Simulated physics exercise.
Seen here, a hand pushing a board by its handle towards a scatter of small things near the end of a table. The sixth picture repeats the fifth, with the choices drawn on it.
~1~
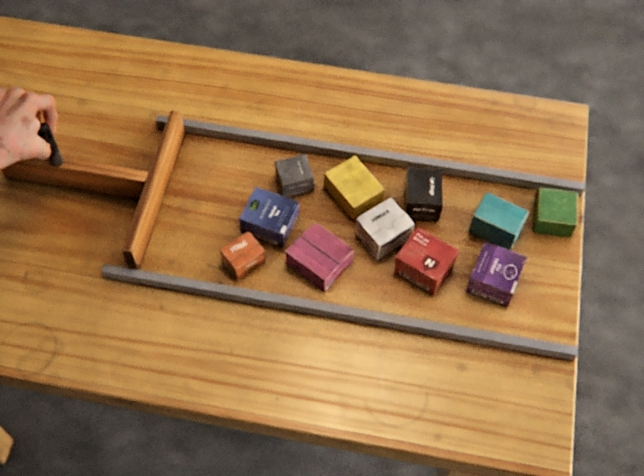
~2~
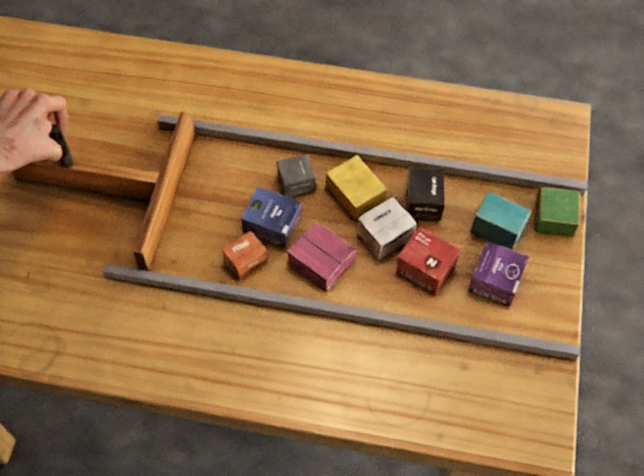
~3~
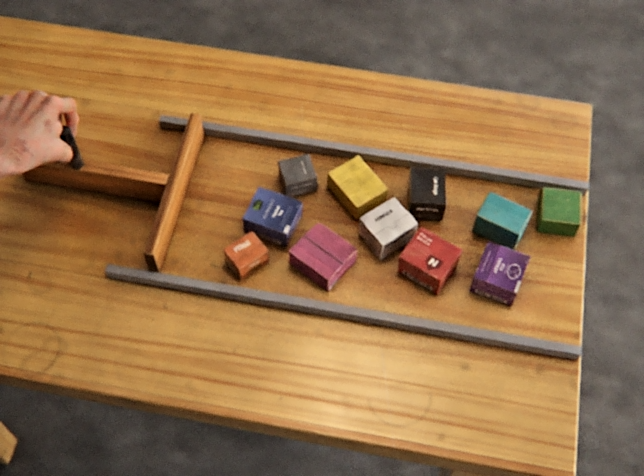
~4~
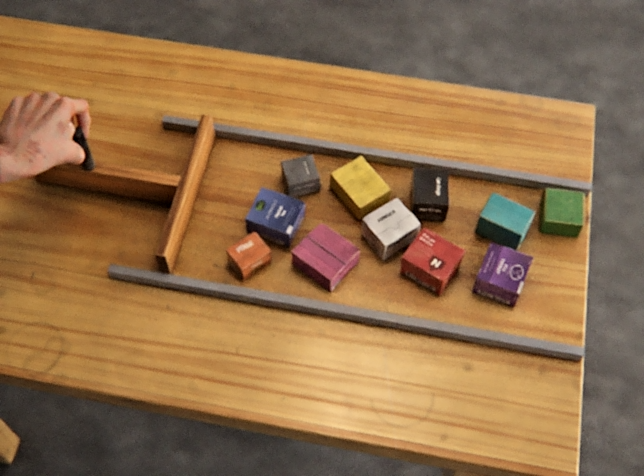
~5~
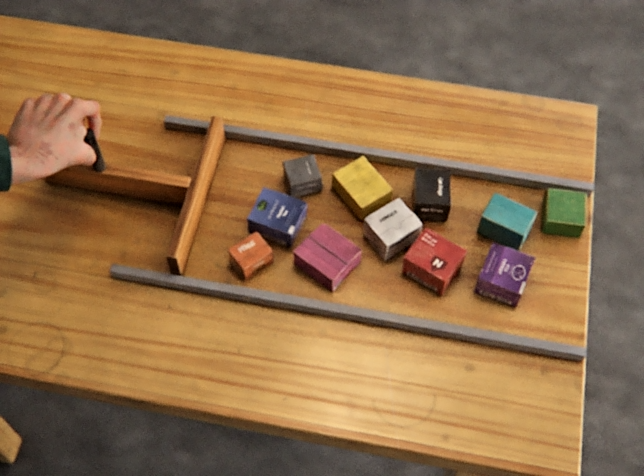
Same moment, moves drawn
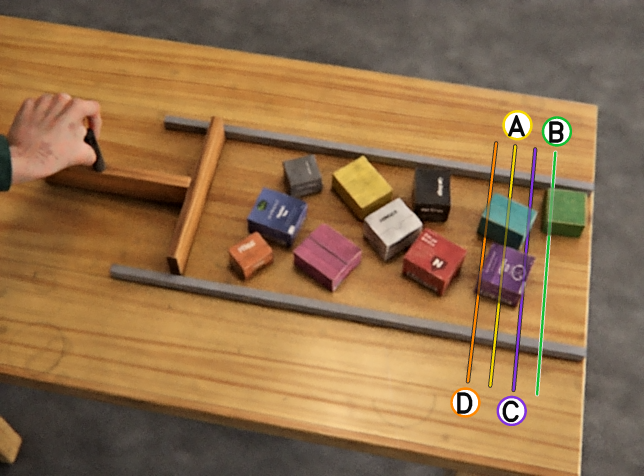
A hand holding a dark handle slowly pushed a wooden board a short way to the right between two grey rails, towards a scatter of small colourful boxes that stayed still on the table.
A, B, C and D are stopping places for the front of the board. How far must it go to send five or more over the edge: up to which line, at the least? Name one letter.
A is the first line that does it.
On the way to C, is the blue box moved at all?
Yes.
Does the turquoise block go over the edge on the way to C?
Yes.
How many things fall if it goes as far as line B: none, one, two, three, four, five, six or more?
Six or more.
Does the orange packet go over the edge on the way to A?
No.
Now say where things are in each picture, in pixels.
In the first picture, green block (555, 213); pink box (320, 256); orange packet (243, 256).
In the second picture, board (163, 179); red box (428, 261).
In the third picture, board (173, 180); white box (387, 228).
In the fourth picture, board (185, 182); yellow block (360, 188).
In the fifth picture, board (195, 183); blue box (278, 217); purple packet (505, 275); green block (564, 213).
On the marked copy, A at (504, 257); B at (547, 264); C at (525, 260); D at (483, 253).
With A. Early on, board (304, 201); pink box (363, 272); orange packet (315, 260).
Further on, board (415, 220); green block (578, 212); purple packet (566, 287).
At the end, board (506, 235); black packet over the edge; turquoise block over the edge; five fallen.
As for the rest, B drops eight, but is farther than needed; C drops six, but is farther than needed; D drops only three.
